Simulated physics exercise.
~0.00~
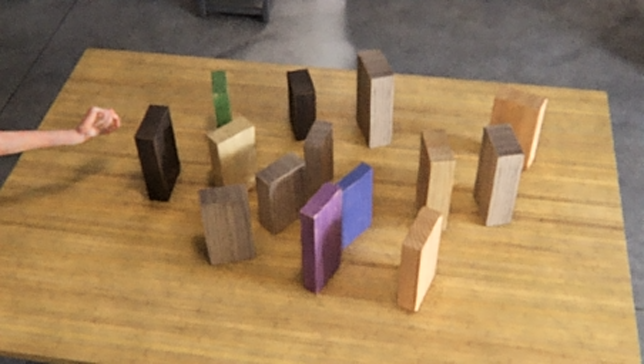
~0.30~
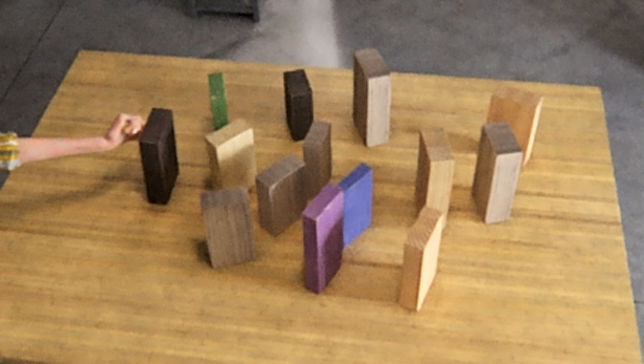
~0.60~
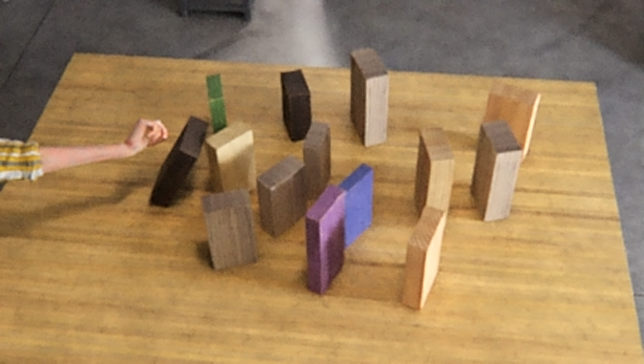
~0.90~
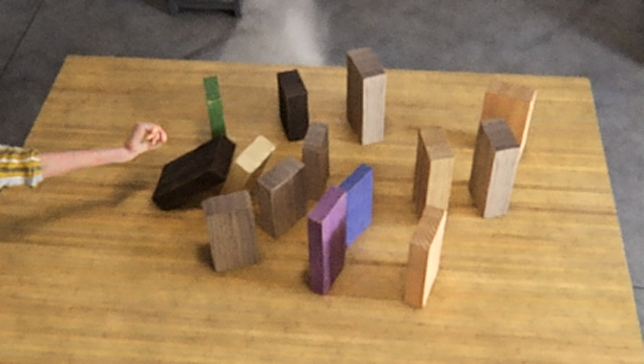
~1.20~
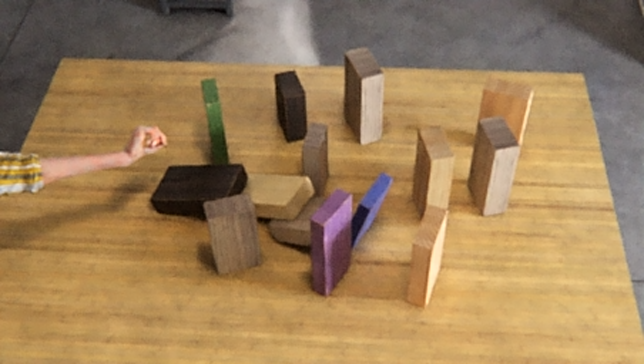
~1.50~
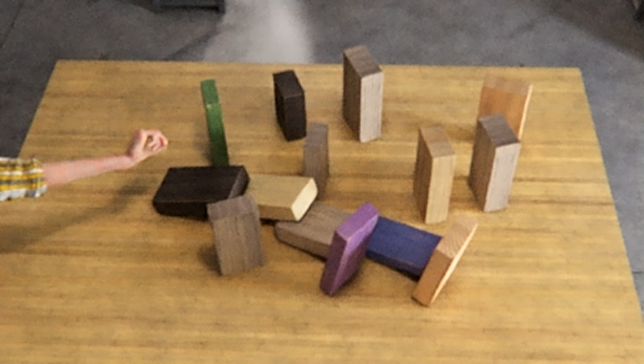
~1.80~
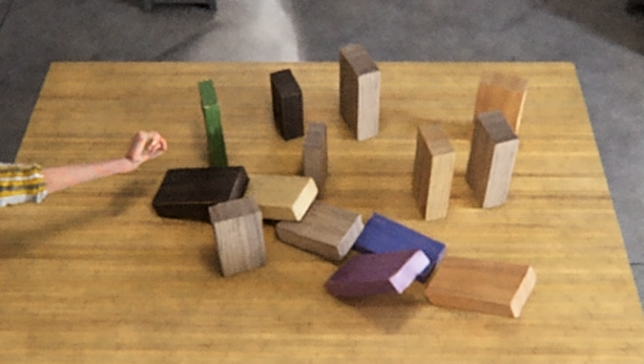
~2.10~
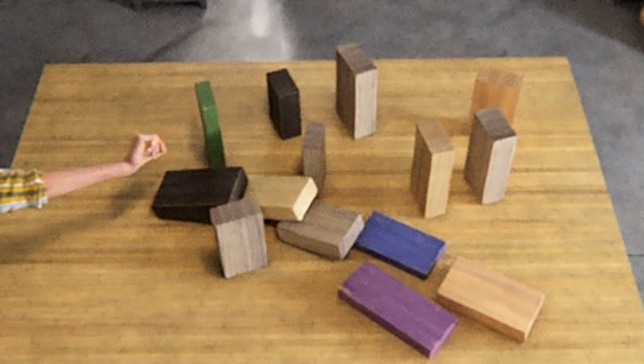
Tall wooden blocks stand scattered across a wooden table on a grey floor, seen from above, with purple and blue ones near the front centre and a green one at the back left. A hand reaching in from the left tips the nearly black block rightward, then stays still. That block knocks over a pale tan one, which topples a brown one into the blue. The blue block falls, the purple block tilts, and a light orange block drops to the right. The purple block finally lies flat in front, while green and seven others remain standing.
